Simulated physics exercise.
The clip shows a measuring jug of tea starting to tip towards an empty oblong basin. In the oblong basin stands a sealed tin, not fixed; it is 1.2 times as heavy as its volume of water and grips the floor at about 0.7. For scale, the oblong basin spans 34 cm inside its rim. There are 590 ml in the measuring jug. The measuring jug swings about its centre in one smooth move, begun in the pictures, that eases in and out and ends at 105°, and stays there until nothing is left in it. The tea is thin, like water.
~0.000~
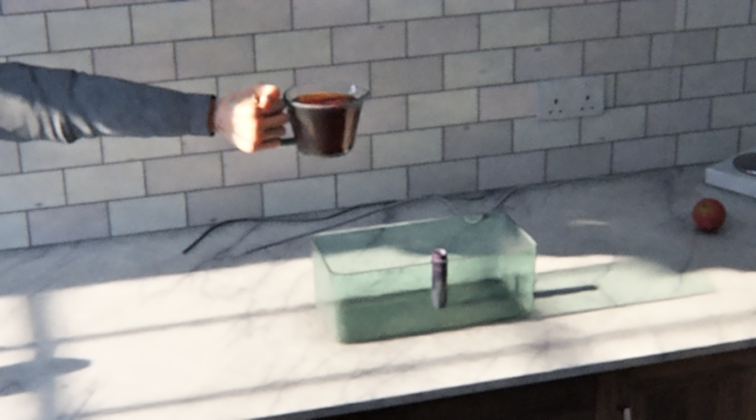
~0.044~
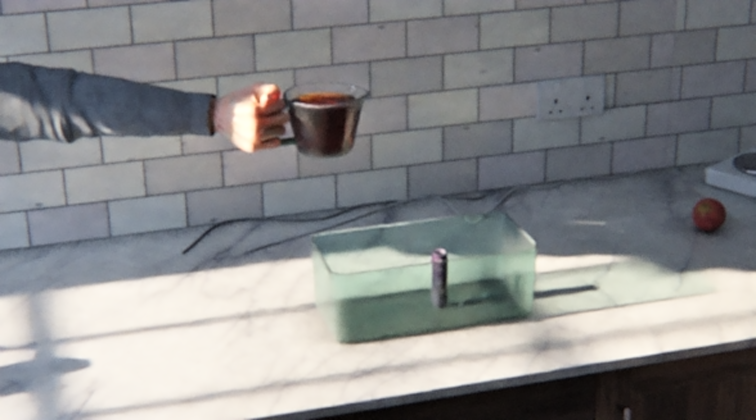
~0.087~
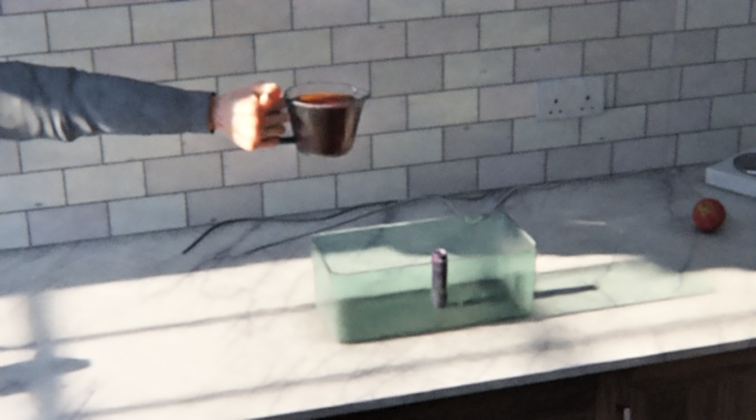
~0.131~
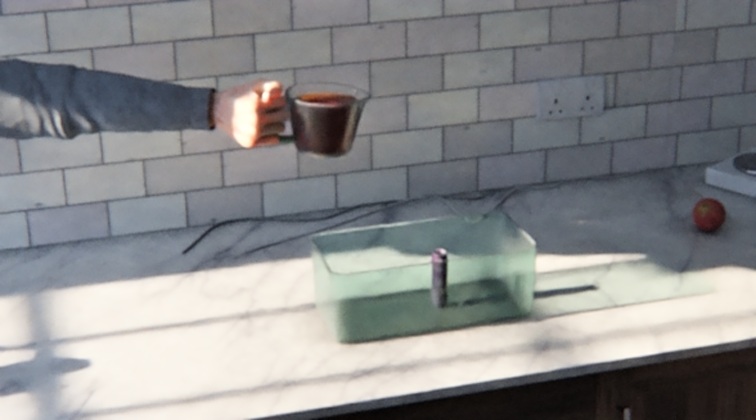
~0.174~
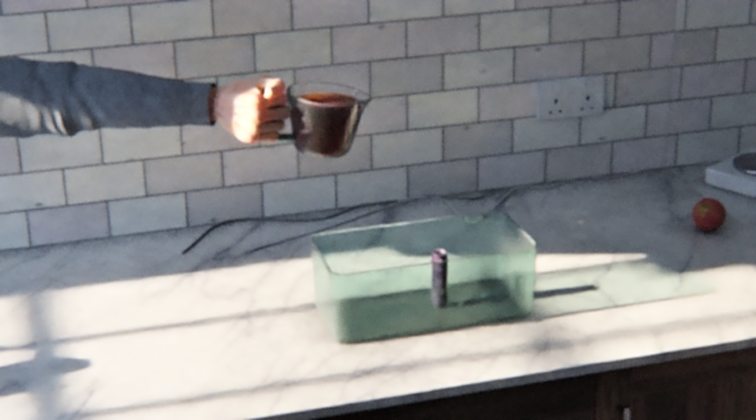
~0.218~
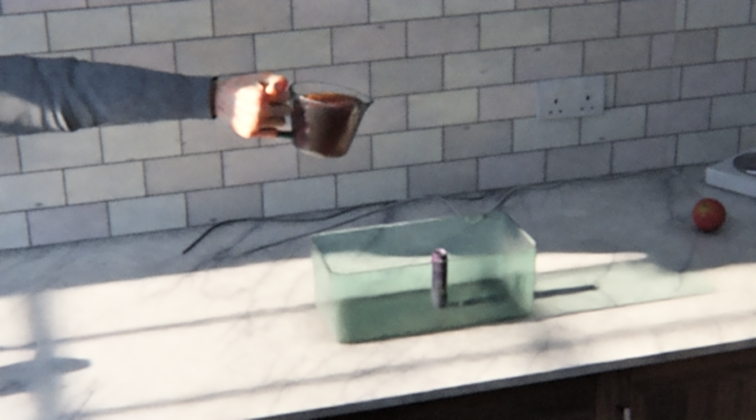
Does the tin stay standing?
It falls.
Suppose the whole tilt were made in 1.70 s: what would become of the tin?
Then it topples.
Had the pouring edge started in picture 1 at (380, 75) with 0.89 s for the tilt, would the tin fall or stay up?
Then it goes over.
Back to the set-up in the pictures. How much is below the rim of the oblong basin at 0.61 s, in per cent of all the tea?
Some 6 per cent.
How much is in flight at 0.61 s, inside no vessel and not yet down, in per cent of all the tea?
Near 34 in a hundred.
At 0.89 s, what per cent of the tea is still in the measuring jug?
Near 7 in a hundred.
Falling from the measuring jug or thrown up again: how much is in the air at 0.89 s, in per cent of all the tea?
About 24 per cent.
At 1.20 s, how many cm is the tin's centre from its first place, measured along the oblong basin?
About 8 cm.
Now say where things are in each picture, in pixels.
The first frame shows tilt 0°; pouring edge (369, 91); surface from (287, 106) to (359, 98); the oblong basin's rim runs from (321, 256) to (521, 230); the tin's top is at (439, 255).
The second frame shows tilt 0°; pouring edge (369, 91); surface from (287, 105) to (359, 98).
The third frame shows tilt 2°; pouring edge (370, 92); surface from (288, 105) to (359, 98).
The fourth frame shows tilt 4°; pouring edge (371, 94); surface from (289, 105) to (360, 99).
The fifth frame shows tilt 7°; pouring edge (372, 96); surface from (290, 104) to (362, 99).
The sixth frame shows tilt 11°; pouring edge (373, 99); surface from (292, 105) to (365, 100).
Then, 0.61 s in, the tilt is 68° and 60 per cent is still to pour; the tin stands where it began.
Then, 0.89 s in, the tilt is 101° and 7 per cent is still to pour; the tin leans 32°.
Then, 1.20 s in, the tilt is 105° and 0 per cent is still to pour; the tin lies on its side.
Then, 1.52 s in, the tilt is 105° and 0 per cent is still to pour; the tin lies on its side.
Finally, the tin lies on its side.
